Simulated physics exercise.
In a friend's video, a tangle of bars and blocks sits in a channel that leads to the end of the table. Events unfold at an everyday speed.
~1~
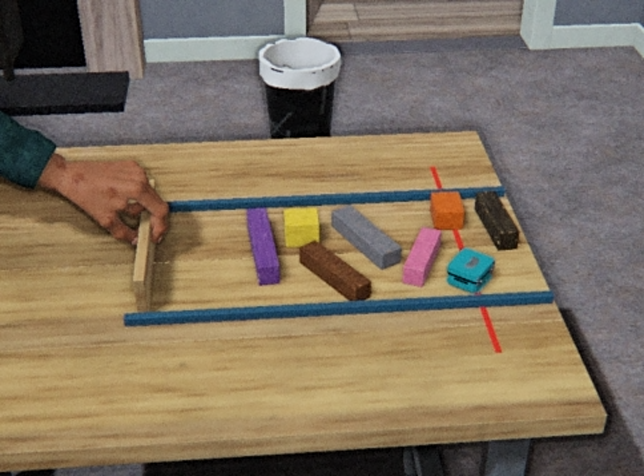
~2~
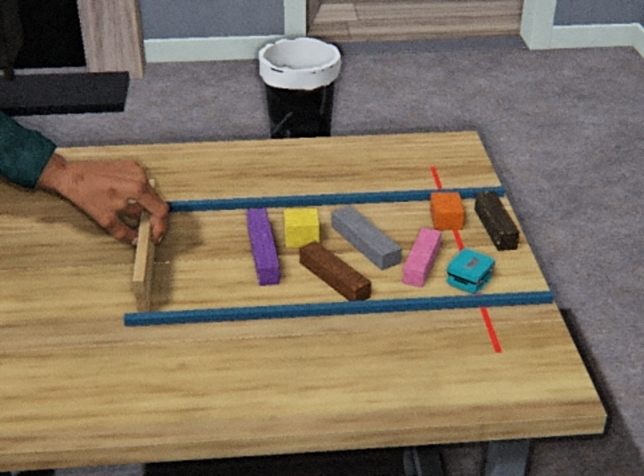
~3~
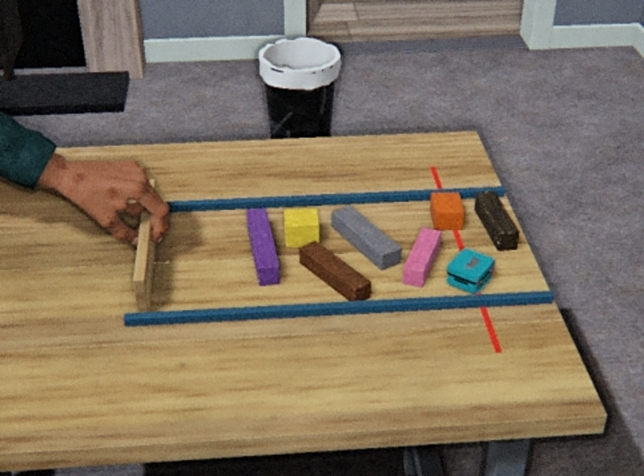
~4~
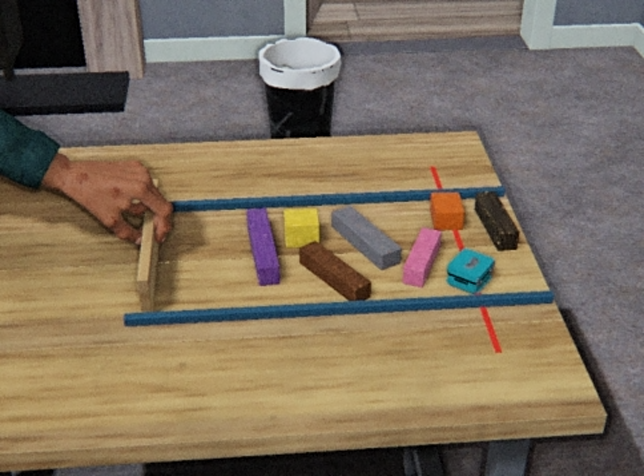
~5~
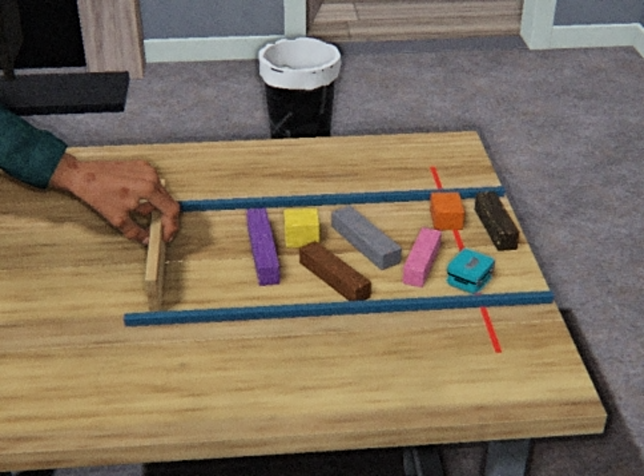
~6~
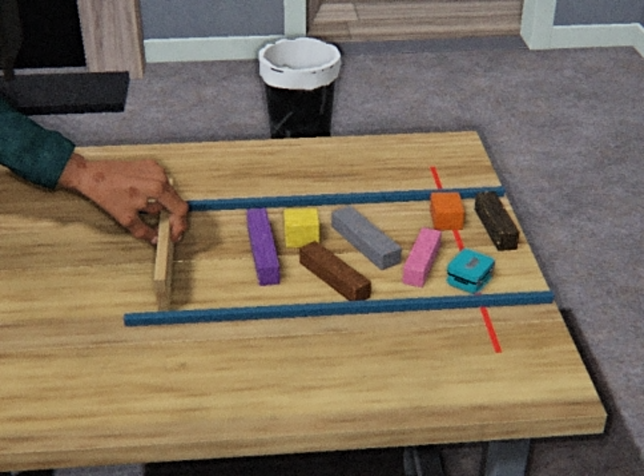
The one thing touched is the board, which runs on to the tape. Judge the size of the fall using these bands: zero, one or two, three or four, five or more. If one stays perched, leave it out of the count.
Most likely, three or possibly four will tumble down.
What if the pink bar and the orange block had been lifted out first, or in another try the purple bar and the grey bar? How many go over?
Tally per try: 1 / 0.
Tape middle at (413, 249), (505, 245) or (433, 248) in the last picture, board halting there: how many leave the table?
So, one try after another, the floor gets 1, then 7, then 2.
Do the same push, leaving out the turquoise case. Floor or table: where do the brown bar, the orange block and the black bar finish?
Brown bar: Is still there; orange block: Is gone; black bar: Is gone.
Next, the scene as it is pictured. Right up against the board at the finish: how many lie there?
Contact count: 1.
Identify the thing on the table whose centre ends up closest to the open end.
Answer: The grey bar.
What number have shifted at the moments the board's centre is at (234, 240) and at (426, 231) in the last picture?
0 at one spot and 8 at the other.
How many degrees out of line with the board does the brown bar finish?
About 0° out of line.
Soon after, none off yet; black bar at rest near (496, 220); turquoise case at rest near (470, 273); orange block at rest near (447, 211).
At rest, the number that fall off is three or four; fallen, pink bar, orange block, turquoise case and black bar.
